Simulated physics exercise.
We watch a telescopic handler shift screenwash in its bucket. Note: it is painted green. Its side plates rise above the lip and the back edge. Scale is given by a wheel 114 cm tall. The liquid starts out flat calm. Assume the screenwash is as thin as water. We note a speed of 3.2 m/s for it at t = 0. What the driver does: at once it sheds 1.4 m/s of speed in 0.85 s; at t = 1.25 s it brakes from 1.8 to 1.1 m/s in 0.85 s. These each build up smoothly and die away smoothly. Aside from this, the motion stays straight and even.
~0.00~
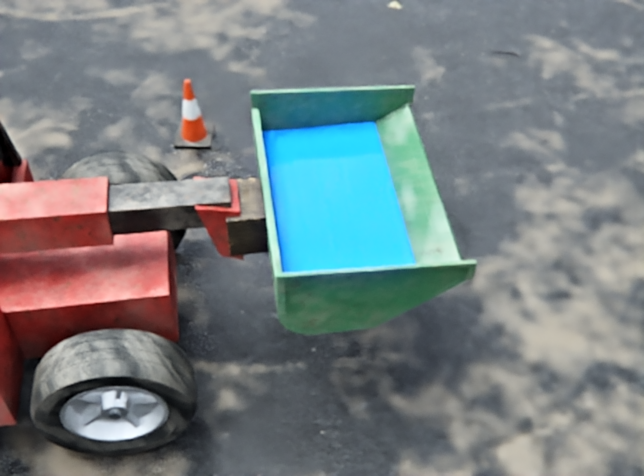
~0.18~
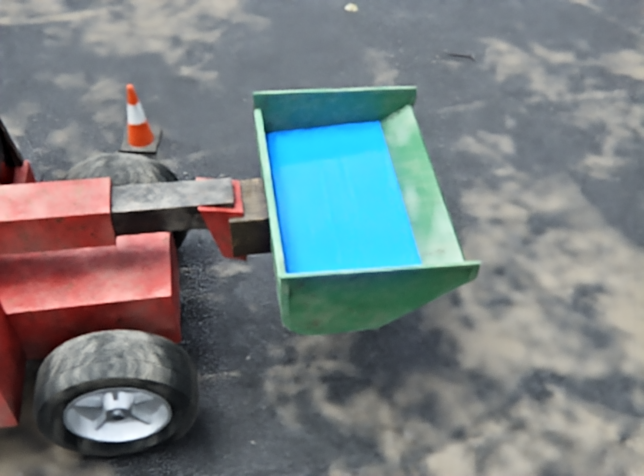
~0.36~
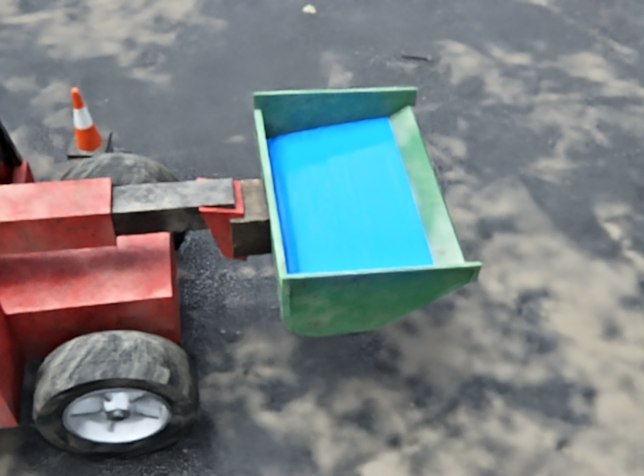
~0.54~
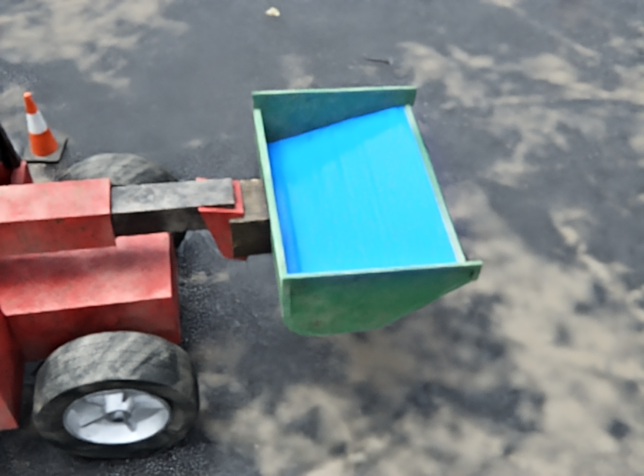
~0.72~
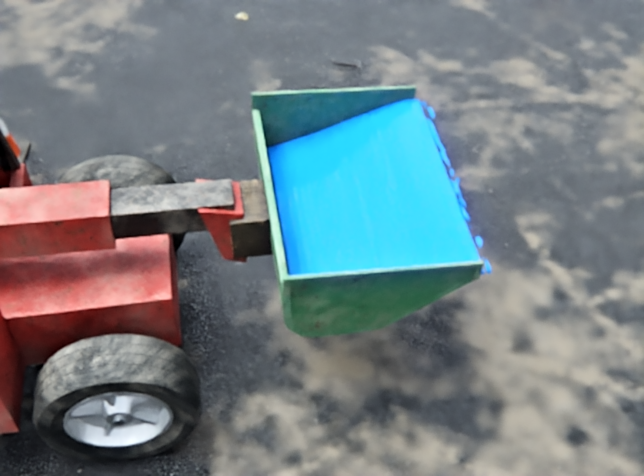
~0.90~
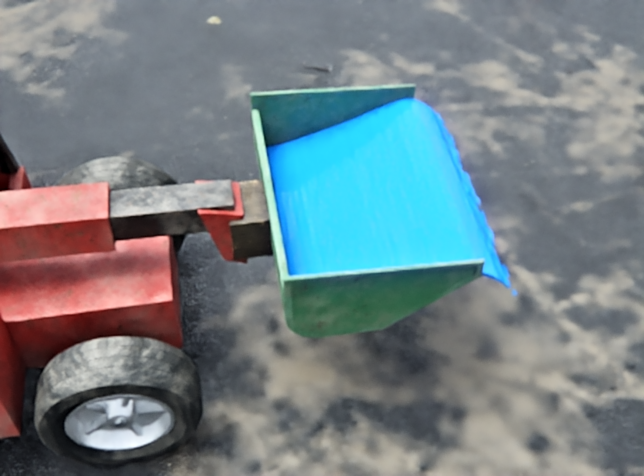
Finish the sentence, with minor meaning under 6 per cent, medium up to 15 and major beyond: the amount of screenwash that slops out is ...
... major.
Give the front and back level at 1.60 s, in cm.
Front: 18 cm; back: 34 cm.
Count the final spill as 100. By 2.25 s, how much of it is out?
By then about 90 per cent is out.
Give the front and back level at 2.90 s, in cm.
The front reads 20 cm and the back reads 26 cm.
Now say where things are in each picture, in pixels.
It reaches (332, 127) at the front; it reaches (269, 132) at the back; the lip is at (465, 275); the front is on the right, in the first frame.
It reaches (334, 127) at the front; it reaches (271, 134) at the back, in the second frame.
It reaches (334, 127) at the front; it reaches (271, 140) at the back, in the third frame.
It reaches (333, 126) at the front; it reaches (271, 144) at the back, in the fourth frame.
It reaches (332, 128) at the front; it reaches (270, 148) at the back; screenwash is coming out, 2 per cent so far, in the fifth frame.
It reaches (332, 128) at the front; it reaches (270, 148) at the back; the lip is at (473, 274); screenwash is coming out, 6 per cent so far, in the sixth frame.
After 1.60 s the surface stands 34 cm at the back and 18 cm at the front; 8 per cent has gone, over the front.
After 2.25 s the surface stands 14 cm at the back and 20 cm at the front; 17 per cent has gone, over the front.
After 2.90 s the surface stands 26 cm at the back and 20 cm at the front; 20 per cent has gone, over the front.
After 4.99 s 20 per cent has gone, over the front, 67 of 332 litres.
